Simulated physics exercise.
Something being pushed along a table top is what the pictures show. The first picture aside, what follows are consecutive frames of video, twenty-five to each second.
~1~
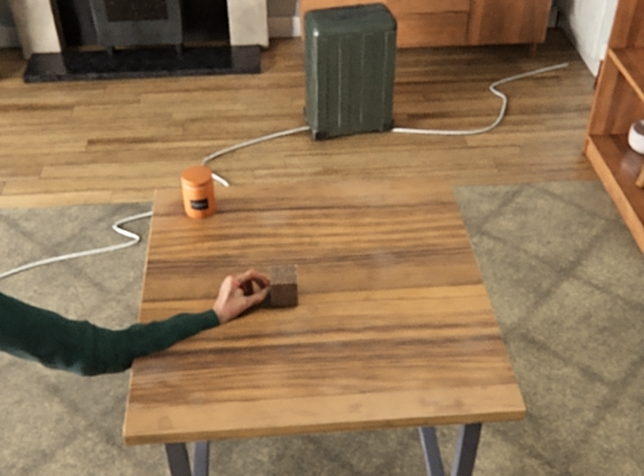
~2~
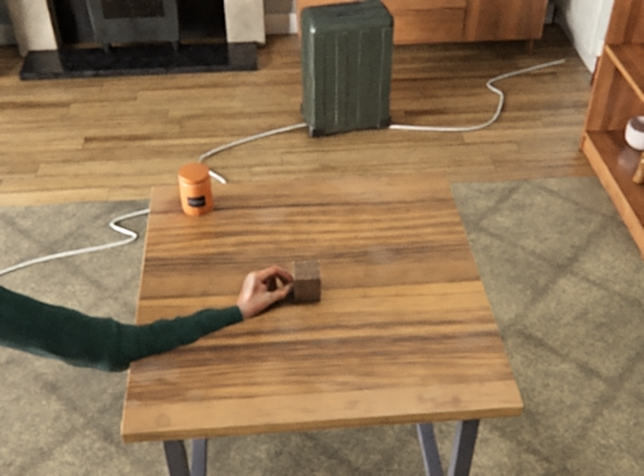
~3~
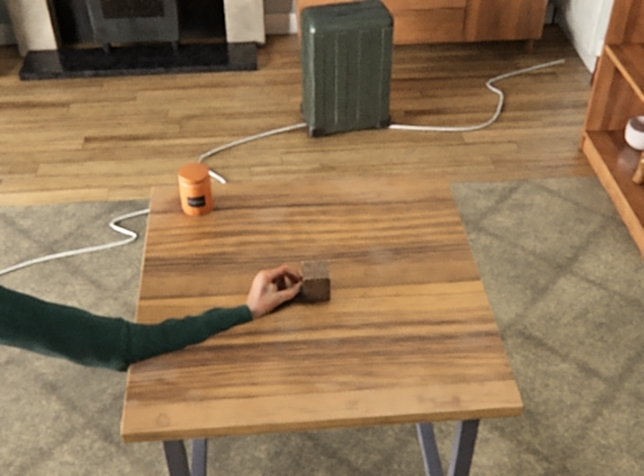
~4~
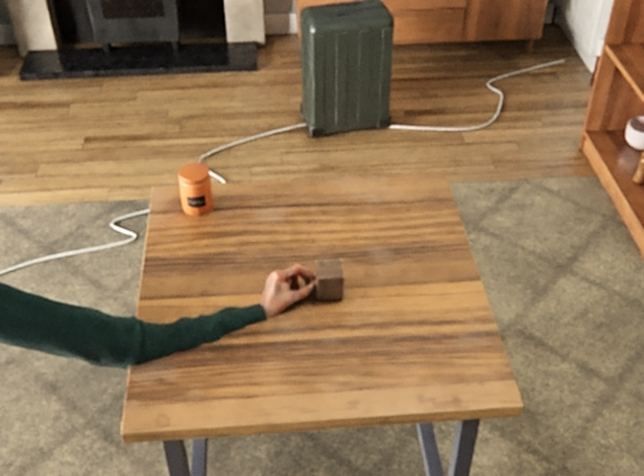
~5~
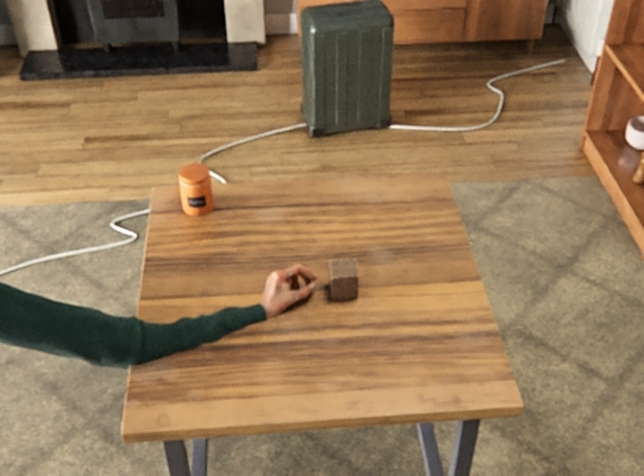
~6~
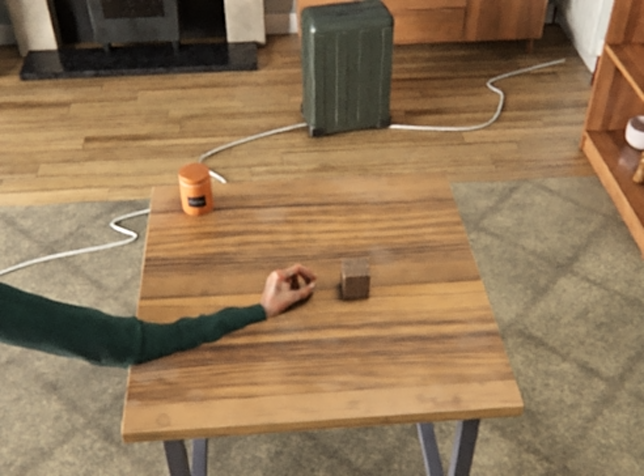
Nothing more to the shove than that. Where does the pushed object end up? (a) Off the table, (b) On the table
b, on the table.
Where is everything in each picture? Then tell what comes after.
The first frame shows under the hand; brown block (284, 286).
The second frame shows under the hand; brown block (307, 282).
The third frame shows under the hand; brown block (316, 281).
The fourth frame shows brown block (330, 280).
The fifth frame shows brown block (344, 280) moved a little.
The sixth frame shows brown block (356, 279) moved about its own width.
Then, 0.10 s later than the last frame, brown block moved well along near (375, 278).
Then, 0.20 s later than the last frame, brown block moved well along near (381, 277).
When it is over, moved from the start, brown block. End places, in pixels of the last picture, brown block near (381, 277).
